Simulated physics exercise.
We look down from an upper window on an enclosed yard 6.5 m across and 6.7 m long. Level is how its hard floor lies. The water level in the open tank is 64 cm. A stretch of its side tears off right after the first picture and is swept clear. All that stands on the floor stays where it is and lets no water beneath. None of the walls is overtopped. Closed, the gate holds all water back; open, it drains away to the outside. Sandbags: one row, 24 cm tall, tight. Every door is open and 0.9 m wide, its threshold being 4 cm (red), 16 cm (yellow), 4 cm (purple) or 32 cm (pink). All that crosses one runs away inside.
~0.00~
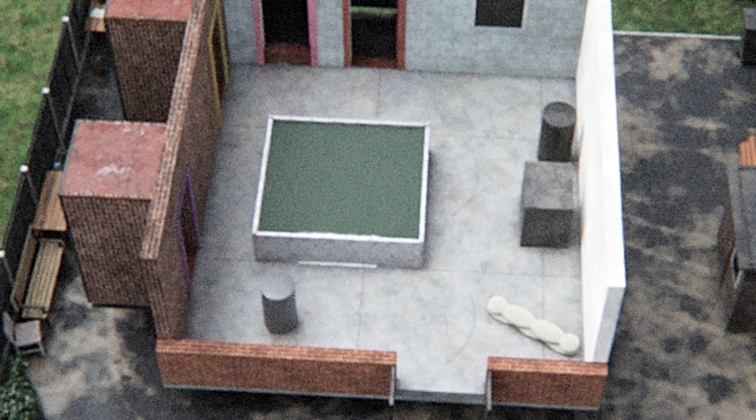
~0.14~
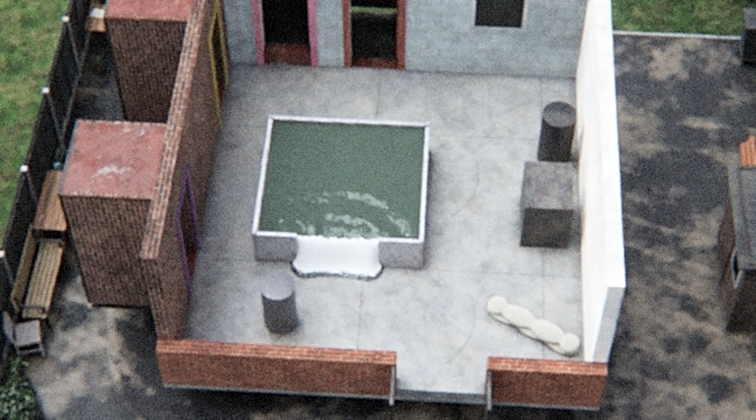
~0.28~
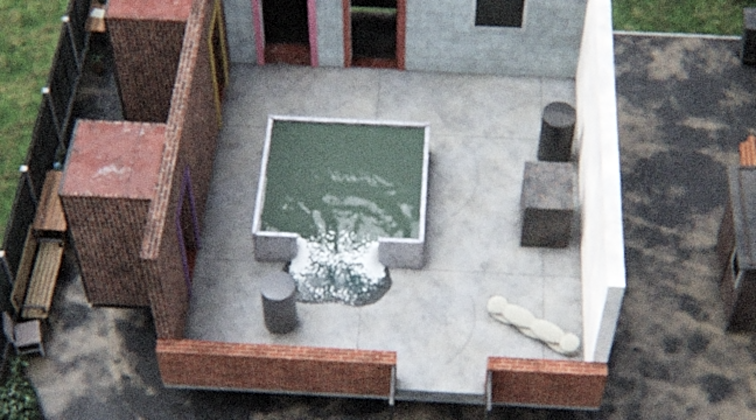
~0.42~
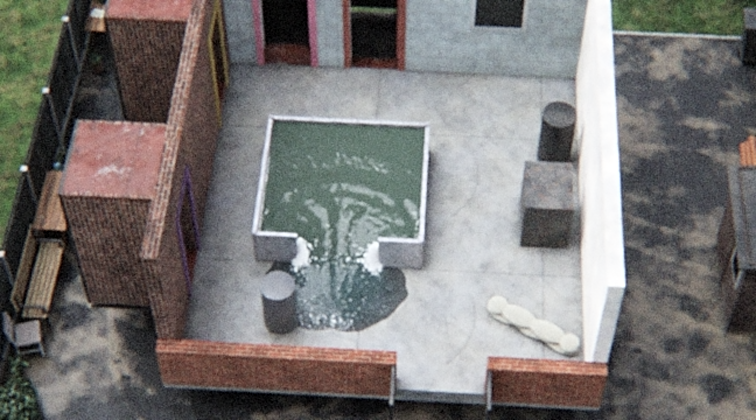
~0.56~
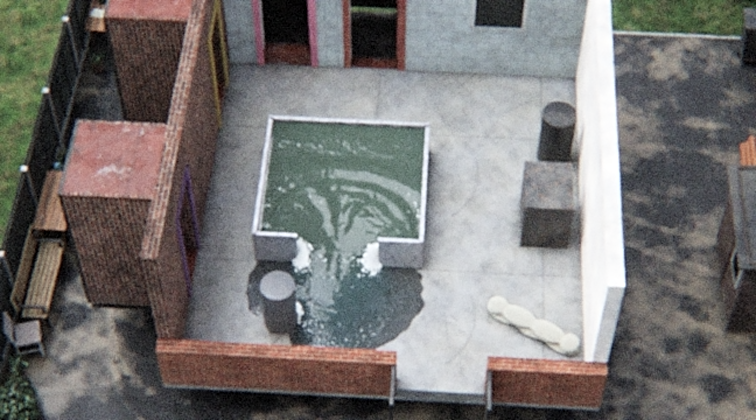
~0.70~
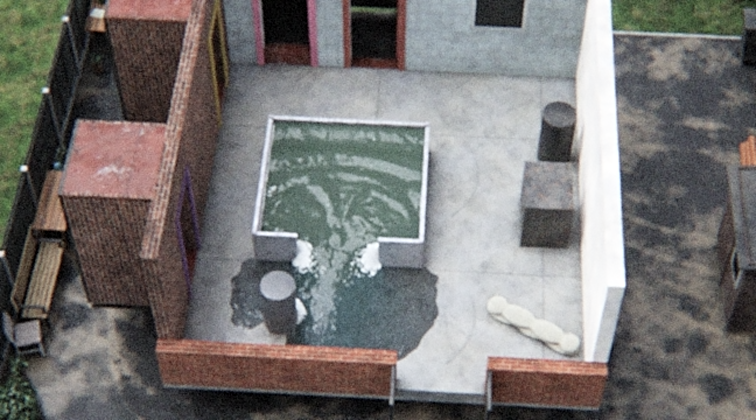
A walled yard with a pale, hard floor is seen from high above, the view staying still. A square, white-rimmed tank of dark green water stands near the middle, with a grey cylinder in front, a dark drum and grey block at right, and a cream twisted shape lower right. The tank's near side opens, and water pours out, foaming, rippling behind and spreading darkly around the cylinder.
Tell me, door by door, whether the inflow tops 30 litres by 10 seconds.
At the red door it falls short; at the yellow door it falls short; at the purple door it tops it; at the pink door it falls short.
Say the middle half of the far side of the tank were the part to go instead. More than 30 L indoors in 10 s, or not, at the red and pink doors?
Short answer, against that limit: Red overshoots, pink is fine.
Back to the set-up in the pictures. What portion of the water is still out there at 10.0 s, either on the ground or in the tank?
78 %.
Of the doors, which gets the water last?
That would be the red door.
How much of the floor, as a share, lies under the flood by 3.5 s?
About 40 per cent.
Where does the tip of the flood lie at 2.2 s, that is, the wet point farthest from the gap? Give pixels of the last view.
That would be close to (574, 385).
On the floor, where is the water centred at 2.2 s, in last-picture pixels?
Its balance point lies near (338, 245).
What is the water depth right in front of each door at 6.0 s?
Depths in centimetres - red: 1, yellow: 8, purple: 9, pink: 13.
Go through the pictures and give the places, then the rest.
The first picture shows still water, 64 cm deep, in the open tank at (344, 180).
In the second picture, the front is at (296, 269), 0.7 m from the gap at (338, 254); 0.3 m2 of floor is under water; 64 cm left at the back of the open tank.
In the third picture, the front is at a hidden place, 1.0 m from the gap at (338, 255); 1.2 m2 of floor is under water; 64 cm left at the back of the open tank.
In the fourth picture, water pours out at (338, 255) and has run 1.4 m, to (304, 323); typically 9 cm deep outside, 64 cm at the open tank's back.
In the fifth picture, water pours out at (338, 255) and has run 1.9 m, to a hidden place; typically 8 cm deep outside, 64 cm at the open tank's back.
In the sixth picture, water pours out at (338, 255) and has run 2.3 m, to a hidden place; typically 7 cm deep outside, 63 cm at the open tank's back.
After 1.4 s water covers 20 % of the floor and is deepest (48 cm) near (326, 362); red door not reached, yellow door not reached, purple door not reached, pink door not reached.
After 2.2 s water covers 30 % of the floor and is deepest (46 cm) near (336, 372); red door not reached, yellow door not reached, purple door 10 cm at the sill, 9 L in, pink door not reached.
After 3.5 s water covers 40 % of the floor and is deepest (37 cm) near (585, 376); red door not reached, yellow door not reached, purple door 13 cm at the sill, 64 L in, pink door not reached.
After 6.0 s water covers 70 % of the floor and is deepest (24 cm) near (179, 364); red door not reached, yellow door 8 cm at the sill, 0 L in, purple door 9 cm at the sill, 133 L in, pink door 13 cm at the sill, 0 L in.
After 10.0 s water covers 95 % of the floor and is deepest (18 cm) near (576, 79); red door 5 cm at the sill, 2 L in, yellow door 11 cm at the sill, 0 L in, purple door 7 cm at the sill, 169 L in, pink door 11 cm at the sill, 0 L in.
